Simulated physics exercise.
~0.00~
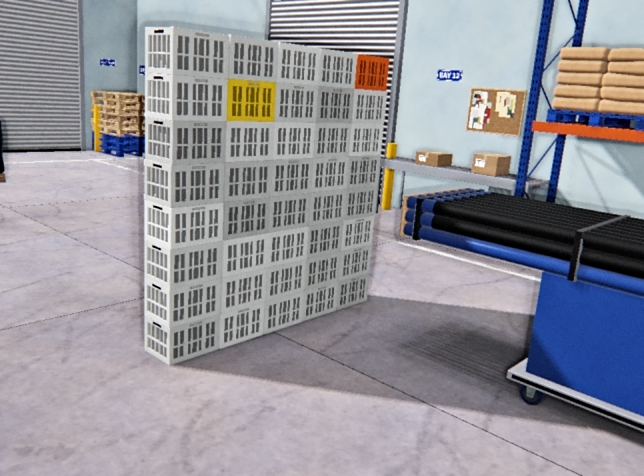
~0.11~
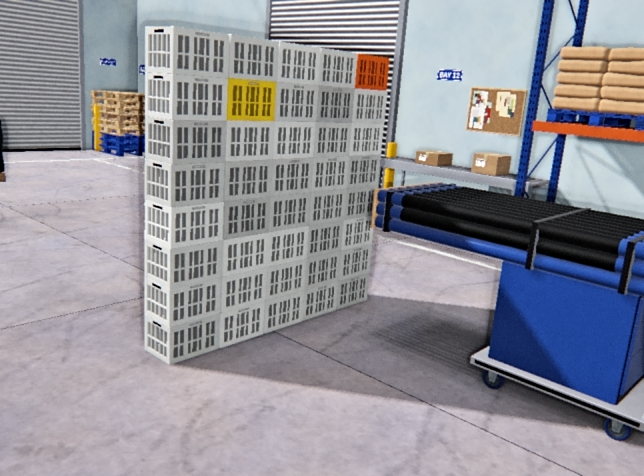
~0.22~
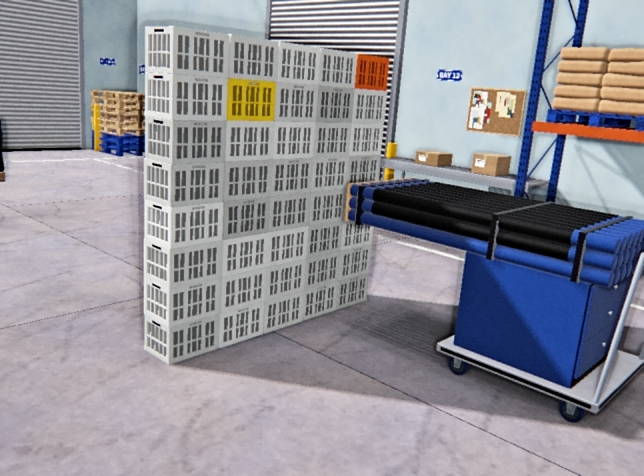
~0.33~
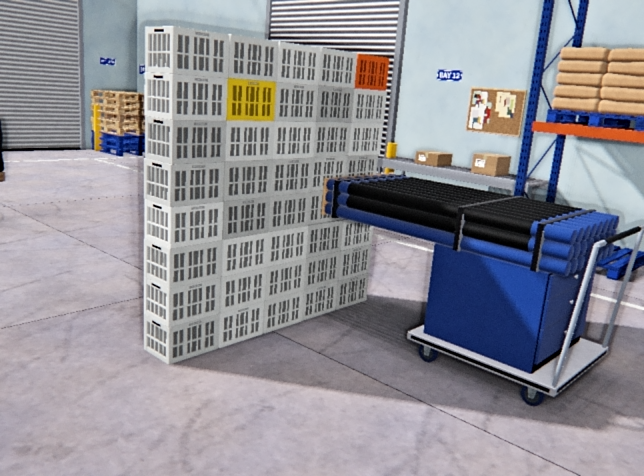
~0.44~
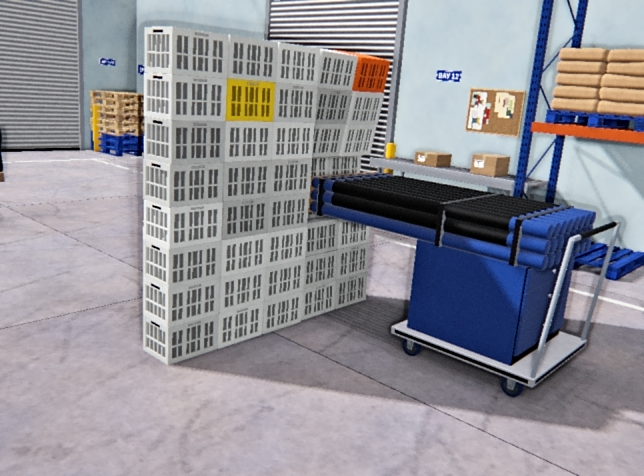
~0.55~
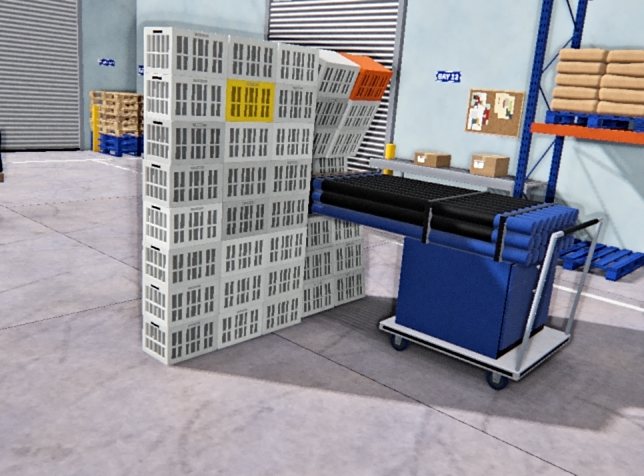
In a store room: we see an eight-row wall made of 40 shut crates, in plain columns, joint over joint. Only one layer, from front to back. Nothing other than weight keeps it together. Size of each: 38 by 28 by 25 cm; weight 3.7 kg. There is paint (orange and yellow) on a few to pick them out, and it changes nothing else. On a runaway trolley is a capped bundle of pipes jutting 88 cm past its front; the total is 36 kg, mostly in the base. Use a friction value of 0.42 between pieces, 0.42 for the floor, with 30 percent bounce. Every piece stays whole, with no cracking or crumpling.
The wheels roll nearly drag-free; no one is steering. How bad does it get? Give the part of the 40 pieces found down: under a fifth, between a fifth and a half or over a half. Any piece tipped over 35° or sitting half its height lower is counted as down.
By the end, within a fifth to a half of them are down.
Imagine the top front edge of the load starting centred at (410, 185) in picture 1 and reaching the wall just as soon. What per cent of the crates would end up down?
Estimate: Close to 20 per cent down at the end.
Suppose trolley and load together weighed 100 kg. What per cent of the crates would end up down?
Then roughly 20 per cent.
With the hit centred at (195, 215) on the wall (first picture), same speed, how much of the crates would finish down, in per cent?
I'd expect something close to 40 per cent of them to end down.
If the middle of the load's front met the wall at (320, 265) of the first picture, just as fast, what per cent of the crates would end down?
It would then come to 0 per cent.
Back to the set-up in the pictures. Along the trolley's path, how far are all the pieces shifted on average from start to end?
About 30 cm.
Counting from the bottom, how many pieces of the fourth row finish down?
Exactly 2 finish down.
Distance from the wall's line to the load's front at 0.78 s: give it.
Some 45 centimetres.
After 0.78 s, load 46 cm past the wall's line, still rolling; 8 of the 40 crates down; orange crate 65° from how it stood, 44 cm lower.
After 1.22 s, load 74 cm past the wall's line, still rolling; 16 of the 40 crates down; orange crate upside down.
In the end (2.9 s), load 1.15 m past the wall's line, stopped; 16 of the 40 crates down; orange crate upside down; yellow crate unmoved. That is 40 per cent. From the last view, middles, orange crate near (338, 156), yellow crate near (237, 100).
